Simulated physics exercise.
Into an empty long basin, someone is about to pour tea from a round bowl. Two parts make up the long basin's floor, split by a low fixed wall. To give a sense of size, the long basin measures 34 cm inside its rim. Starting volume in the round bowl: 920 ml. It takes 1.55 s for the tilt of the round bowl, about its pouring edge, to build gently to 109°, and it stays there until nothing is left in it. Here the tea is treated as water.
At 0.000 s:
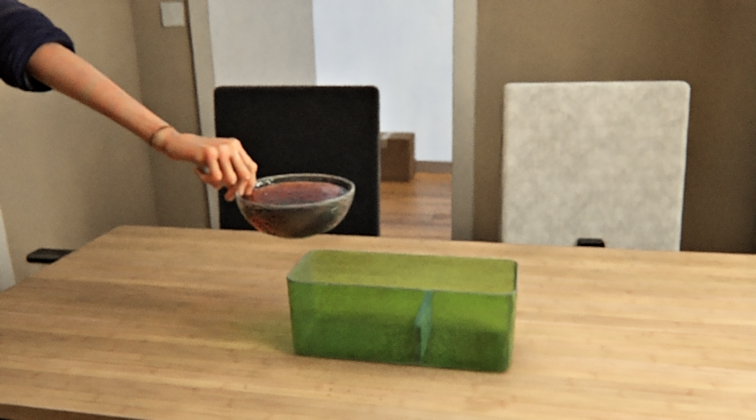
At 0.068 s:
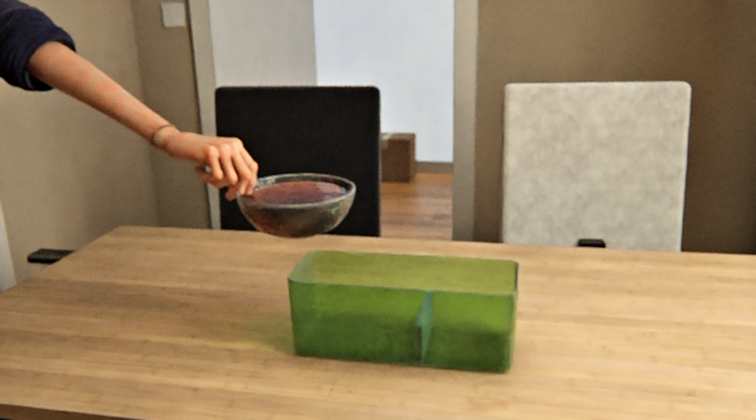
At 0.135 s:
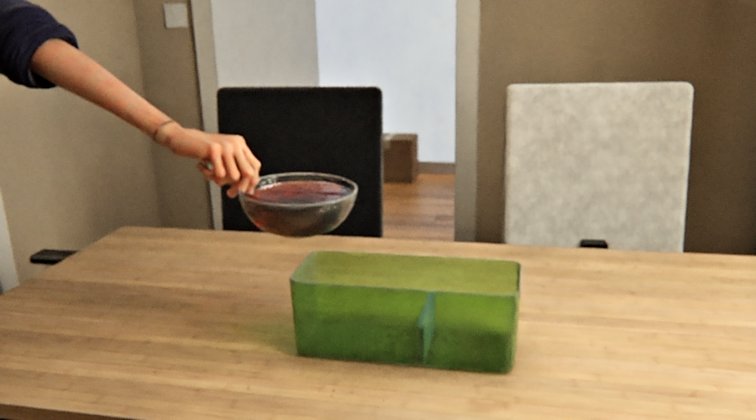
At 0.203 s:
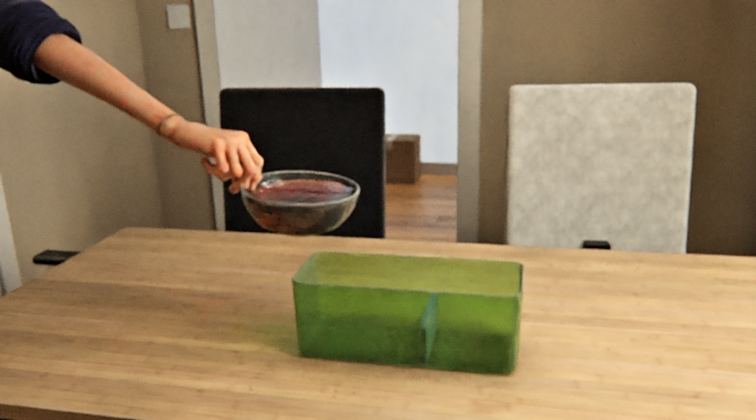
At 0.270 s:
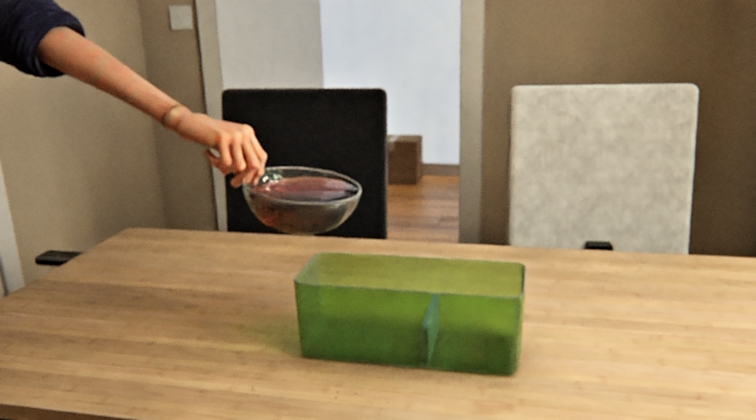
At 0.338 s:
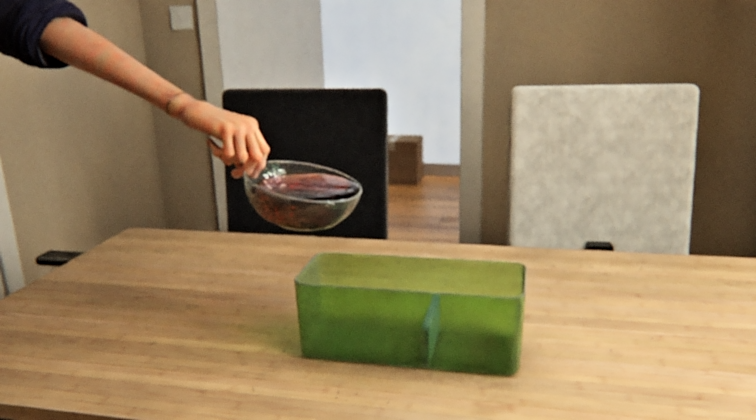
Hand slowly tilting a round glass bowl of dark reddish tea to the right above a long green basin on a wooden table.
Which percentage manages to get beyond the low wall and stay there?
Beyond the low wall, roughly 55 per cent stays.
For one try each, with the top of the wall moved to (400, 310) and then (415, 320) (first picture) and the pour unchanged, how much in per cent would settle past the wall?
90 in a hundred, followed by 65 in a hundred.
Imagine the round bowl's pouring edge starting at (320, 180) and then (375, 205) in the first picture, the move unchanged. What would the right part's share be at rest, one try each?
Roughly 0 per cent the first time and 85 per cent the second.
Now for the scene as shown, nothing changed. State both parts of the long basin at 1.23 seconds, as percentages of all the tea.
Left roughly 40, right roughly 54.
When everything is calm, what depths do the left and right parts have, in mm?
Left roughly 16 mm; right roughly 32 mm.
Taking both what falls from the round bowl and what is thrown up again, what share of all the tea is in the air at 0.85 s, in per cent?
It comes to roughly 40 per cent.
After 0.85 s the tilt is 63° and 30 per cent is still to pour, 22 is left of the wall and 8 right of it.
After 1.23 s the tilt is 98° and 0 per cent is still to pour, 39 is left of the wall and 55 right of it.
After 1.62 s the tilt is 109° and 0 per cent is still to pour, 43 is left of the wall and 55 right of it.
After 2.05 s the tilt is 109° and 0 per cent is still to pour, 43 is left of the wall and 55 right of it.
In the end 43 per cent lies left of the wall, 55 right of it and 2 outside.
